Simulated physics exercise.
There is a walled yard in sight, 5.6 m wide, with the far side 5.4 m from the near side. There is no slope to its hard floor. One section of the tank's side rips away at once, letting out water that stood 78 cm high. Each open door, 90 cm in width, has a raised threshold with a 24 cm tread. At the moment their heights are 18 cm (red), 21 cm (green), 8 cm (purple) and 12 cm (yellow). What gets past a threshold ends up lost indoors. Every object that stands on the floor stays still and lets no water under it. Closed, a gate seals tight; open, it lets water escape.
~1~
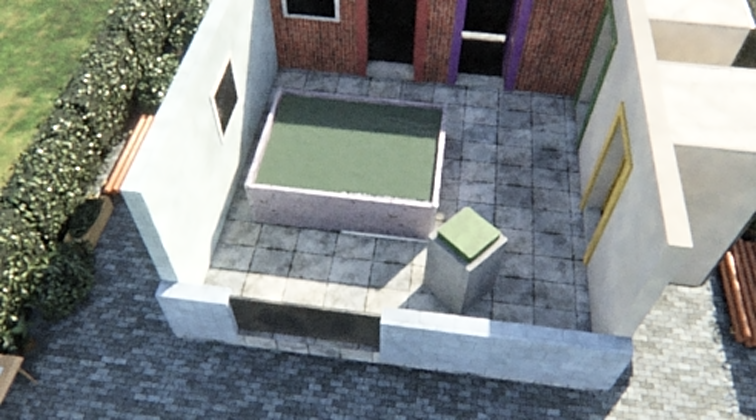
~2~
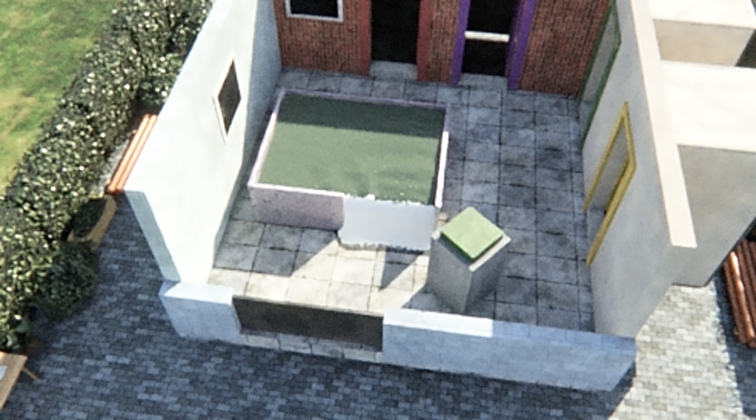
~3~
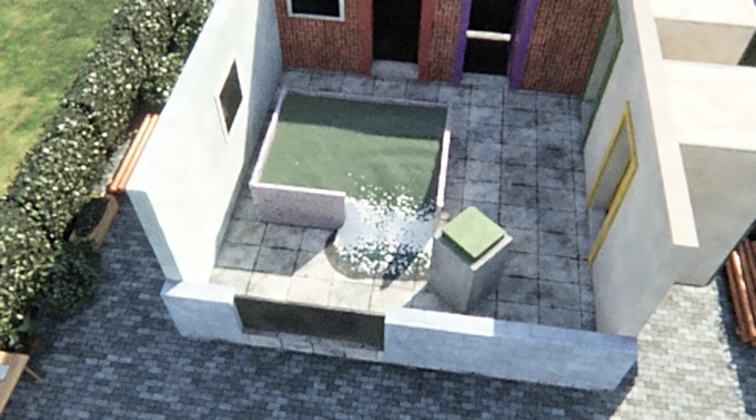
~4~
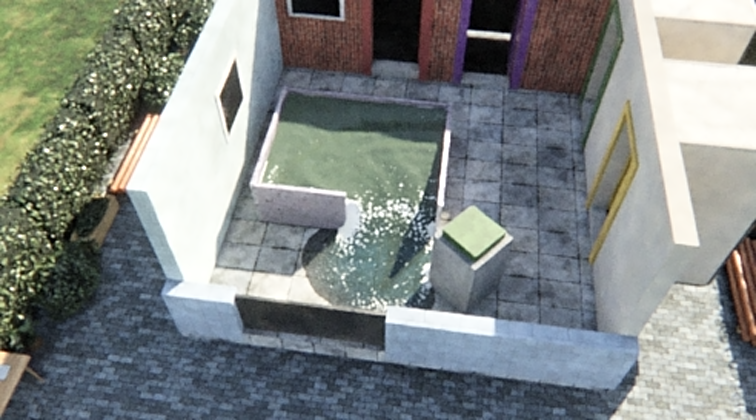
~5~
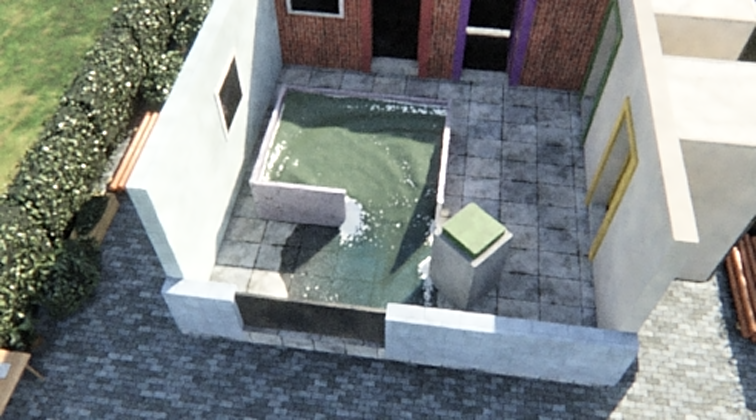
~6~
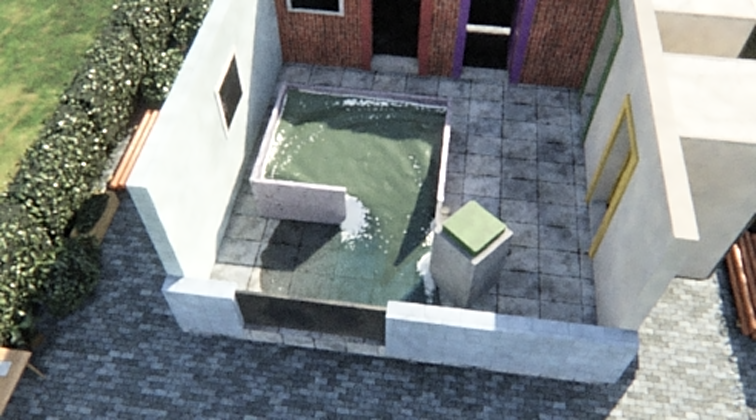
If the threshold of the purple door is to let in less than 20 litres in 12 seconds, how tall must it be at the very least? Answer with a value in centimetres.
At the very least, close to 16 cm.
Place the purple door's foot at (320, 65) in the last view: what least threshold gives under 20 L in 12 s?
Close to 24 cm at the least.
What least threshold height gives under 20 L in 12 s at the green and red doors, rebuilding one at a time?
You'd want about 17 centimetres at green and about 13.5 centimetres at red.
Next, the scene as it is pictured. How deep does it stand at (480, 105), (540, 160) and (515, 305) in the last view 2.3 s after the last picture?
In order: Around 2, 3 and 7 cm.
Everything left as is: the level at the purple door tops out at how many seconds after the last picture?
At roughly 6.5 s.
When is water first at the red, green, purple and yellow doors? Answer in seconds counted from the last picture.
Red at 3.2 s, green at 2.2 s, purple at 2.6 s and yellow at 1.4 s.
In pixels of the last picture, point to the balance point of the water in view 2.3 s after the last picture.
(375, 219) or so.
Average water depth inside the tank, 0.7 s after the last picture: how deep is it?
Around 54 centimetres.
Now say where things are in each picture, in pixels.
Still water, 78 cm deep, in the tank at (352, 147); the purple door at (487, 43) is dry, in the first picture.
The front is at (348, 246), 0.3 m from the gap at (389, 224); 0.3 m2 of floor is wet, 78 cm left at the back, in the second picture.
The front is at (348, 272), 0.8 m from the gap at (390, 223); 1.1 m2 of floor is wet, 78 cm left at the back, in the third picture.
The front is at a hidden place, 1.4 m from the gap at (391, 225); 2.3 m2 of floor is wet, 78 cm left at the back, in the fourth picture.
The front is at a hidden place, 1.8 m from the gap at (391, 222); 3.6 m2 of floor is wet, 74 cm left at the back, in the fifth picture.
The gap is at (391, 220), the front 1.9 m out at a hidden place; the back of the tank holds 67 cm; the purple door at (492, 36), 3.9 m from the gap, is still 3.7 m from the nearest water, in the sixth picture.
Then, 0.7 s after the last picture water covers 30 % of the floor, deepest (60 cm) near (378, 318); it has not reached the purple door.
Then, 2.3 s after the last picture water covers 75 % of the floor, deepest (44 cm) near (213, 309); it has not reached the purple door.
Then, 11.3 s after the last picture water covers 95 % of the floor, deepest (22 cm) near (495, 287); 15 cm at the purple door, 240 litres in over its 8 cm threshold.
At the purple door as built, the water peaked near 19 cm, 6.5 s after the last picture.
With a threshold of 14 cm, 56 litres would have come in within the 12 s; with 19 cm, 2 litres. So under 20 litres takes about 16 cm.
